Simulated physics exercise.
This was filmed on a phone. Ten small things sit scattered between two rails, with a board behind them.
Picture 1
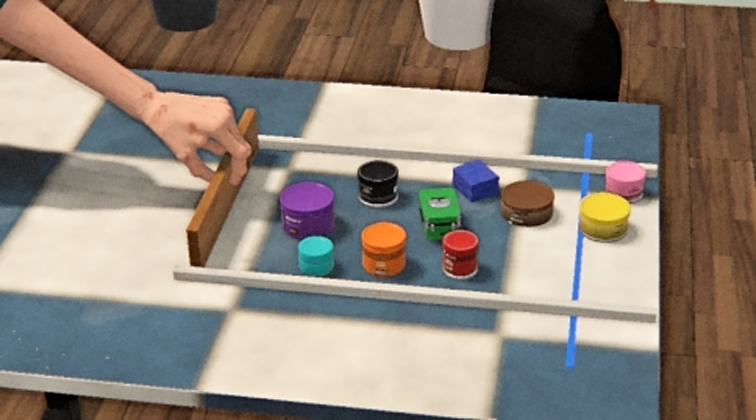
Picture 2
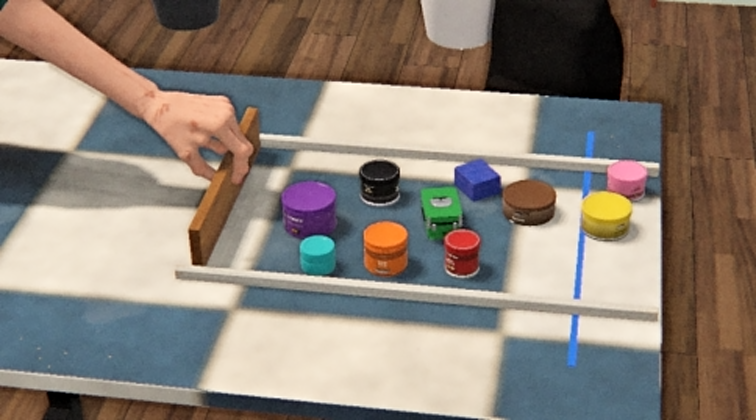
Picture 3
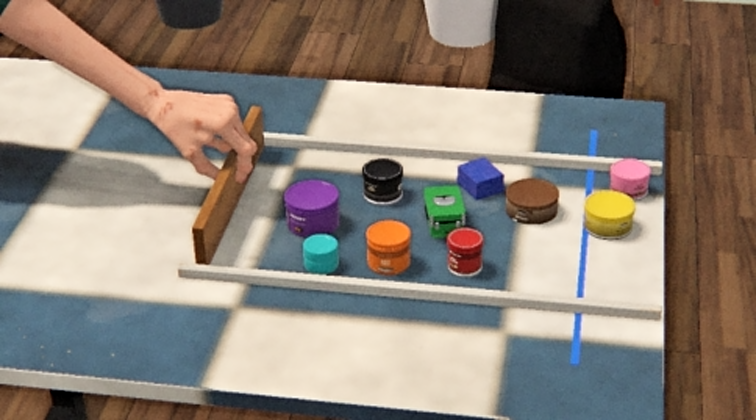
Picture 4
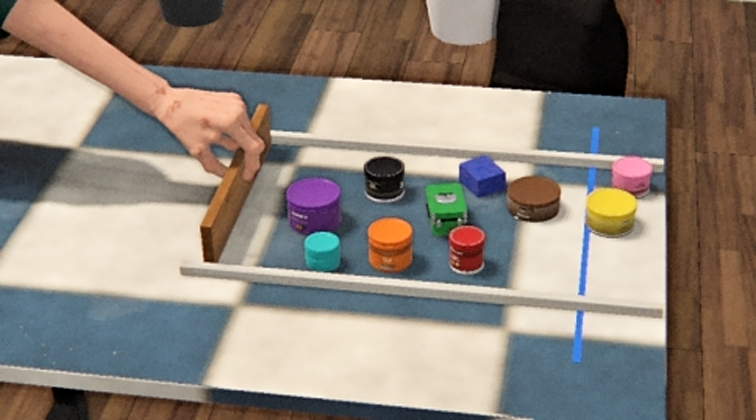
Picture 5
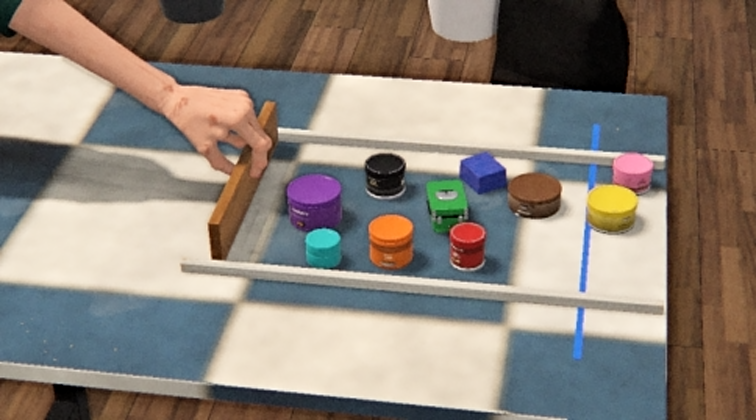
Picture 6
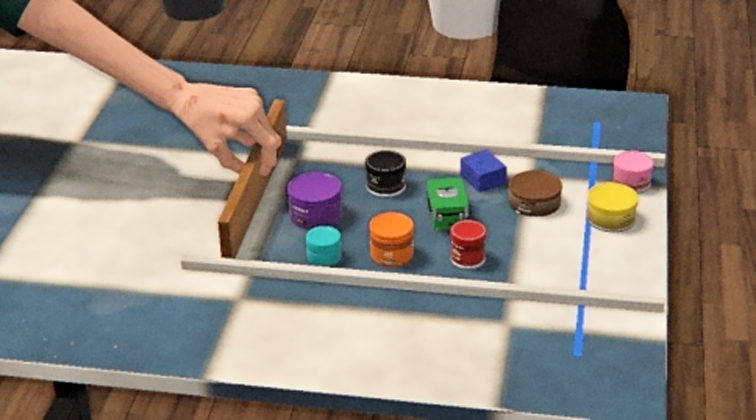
On a checkered tabletop, a hand slid a wooden board slowly to the right between two pale rails, while the colorful little tubs and tins ahead of it stayed almost still around a blue line.
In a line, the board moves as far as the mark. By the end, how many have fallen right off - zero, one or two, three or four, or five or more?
By the end, one or two have.
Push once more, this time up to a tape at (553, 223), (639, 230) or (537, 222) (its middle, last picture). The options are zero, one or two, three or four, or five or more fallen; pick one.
Zero; at least five; no fall at all.
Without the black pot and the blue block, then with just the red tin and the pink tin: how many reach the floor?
First try: 0 fallen; other try: 1.
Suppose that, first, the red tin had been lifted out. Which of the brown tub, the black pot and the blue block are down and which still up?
Brown tub: Still there; black pot: Still there; blue block: Still there.
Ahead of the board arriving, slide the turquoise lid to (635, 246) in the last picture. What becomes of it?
From that start, the object then is safe.
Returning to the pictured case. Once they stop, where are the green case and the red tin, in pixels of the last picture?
Approximately (647, 212) for one, approximately (655, 259) for the other.
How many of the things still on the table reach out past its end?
3 of them.
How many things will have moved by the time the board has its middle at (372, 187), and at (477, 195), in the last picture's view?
The number moved is 4 and then 8.
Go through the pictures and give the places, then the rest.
In the first frame, pink tin (625, 183); yellow tin (604, 218); brown tub (527, 204); board (225, 186); tape (581, 236).
In the second frame, yellow tin (606, 217); purple tub (310, 211).
In the third frame, brown tub (532, 201); green case (444, 213).
In the fourth frame, pink tin (632, 178); turquoise lid (323, 252).
In the fifth frame, yellow tin (611, 210); board (246, 179).
In the sixth frame, pink tin (633, 172); yellow tin (612, 208); brown tub (535, 193); board (255, 177); tape (588, 226).
Early on, none off yet; pink tin at rest near (633, 172); yellow tin at rest near (612, 208); brown tub at rest near (535, 193).
A while later, none off yet; pink tin at rest near (633, 172); yellow tin at rest near (612, 208); brown tub travelled about its own width near (566, 186).
Finally, the number that fall off is one or two; lost, yellow tin and pink tin.
